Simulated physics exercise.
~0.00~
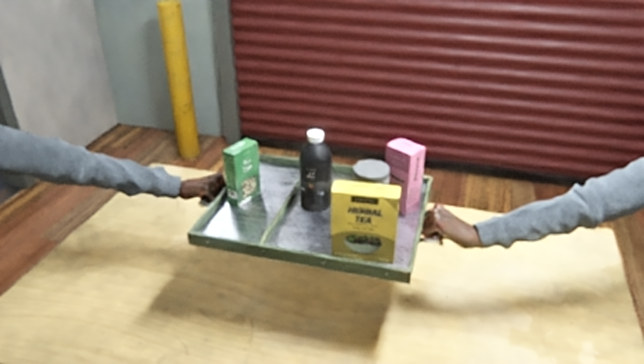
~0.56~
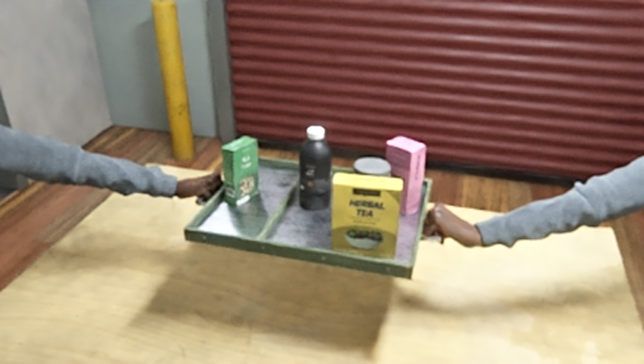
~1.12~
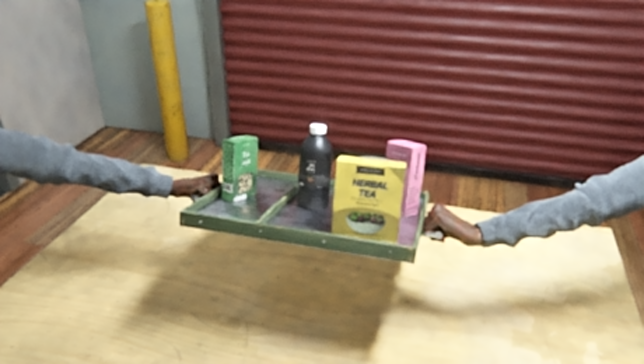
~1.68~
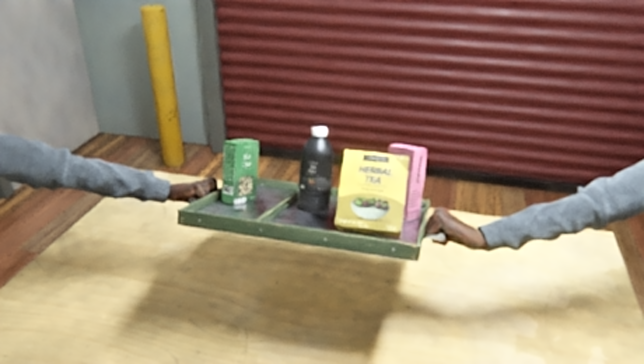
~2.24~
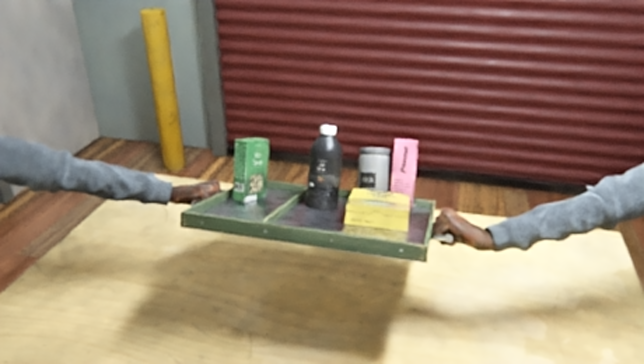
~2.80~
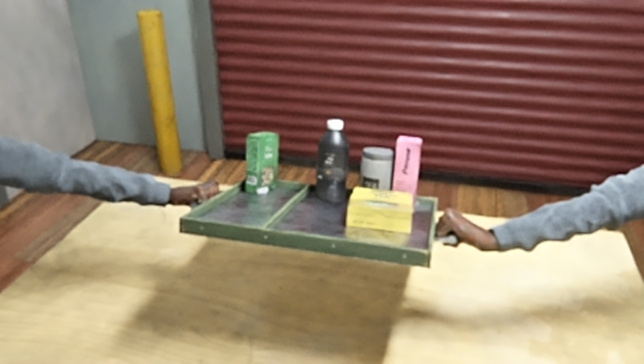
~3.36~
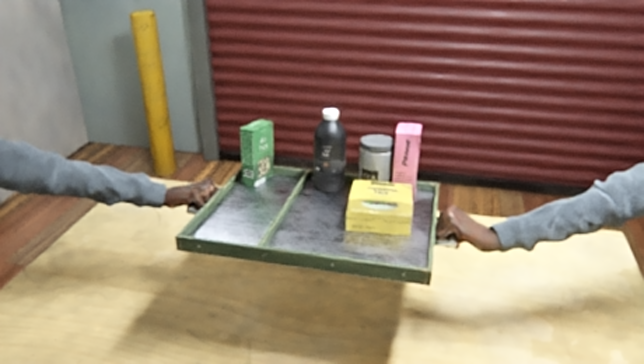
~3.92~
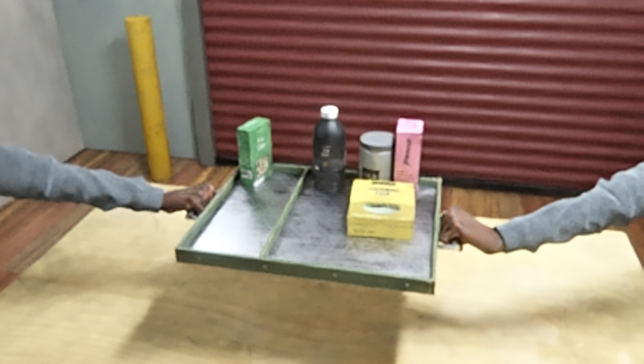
A yellow tea box topples as two hands tip a tray away and level it.
